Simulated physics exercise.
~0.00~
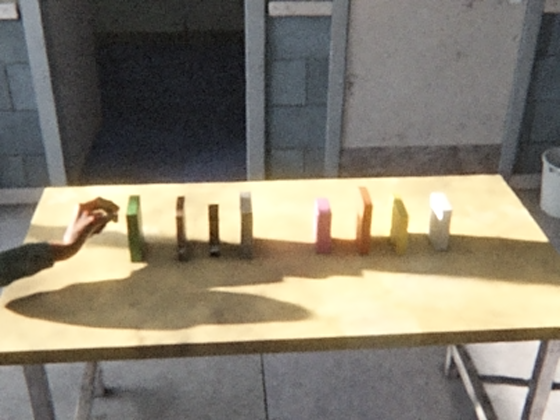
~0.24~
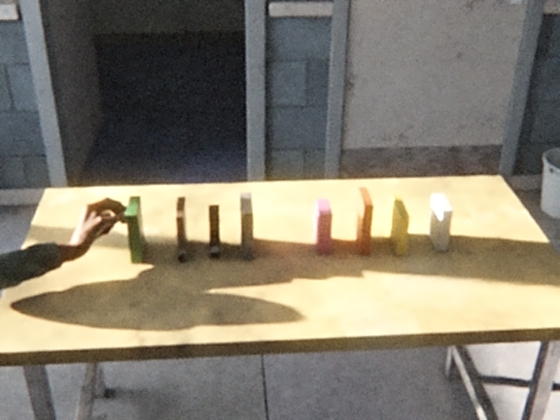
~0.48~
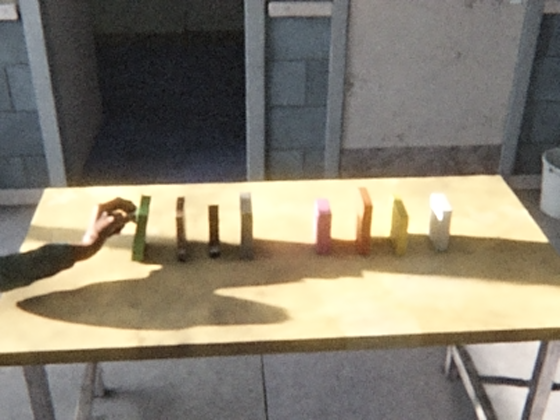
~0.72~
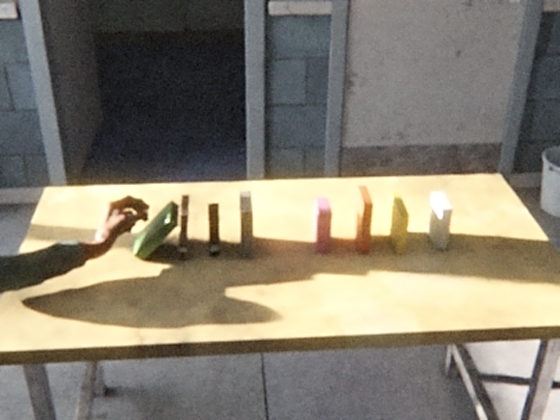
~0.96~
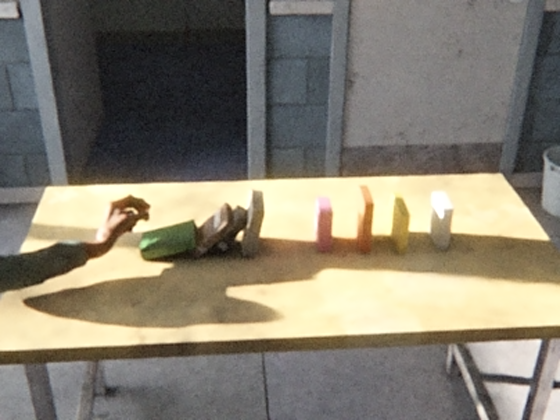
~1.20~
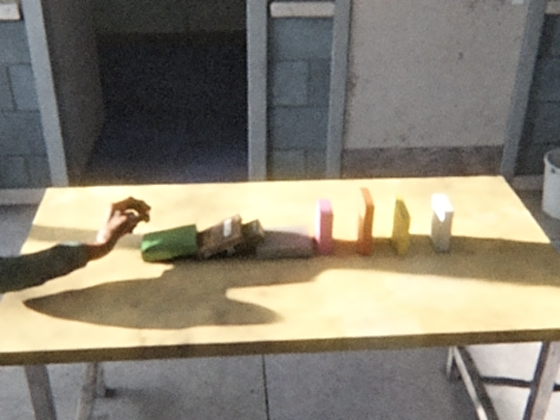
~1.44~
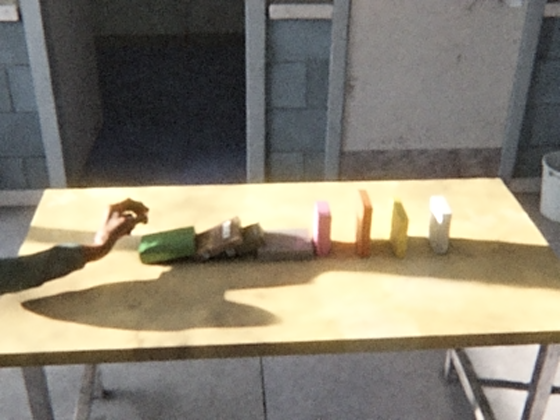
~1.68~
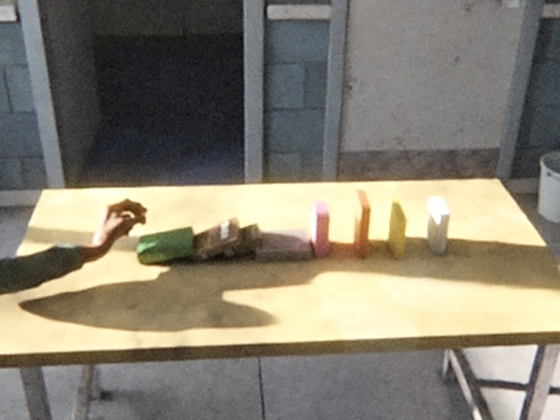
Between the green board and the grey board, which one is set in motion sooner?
The green board is set in motion sooner, leaning to the right under the hand while the grey board is still upright. The grey board only tips later, once the pieces between them are falling.
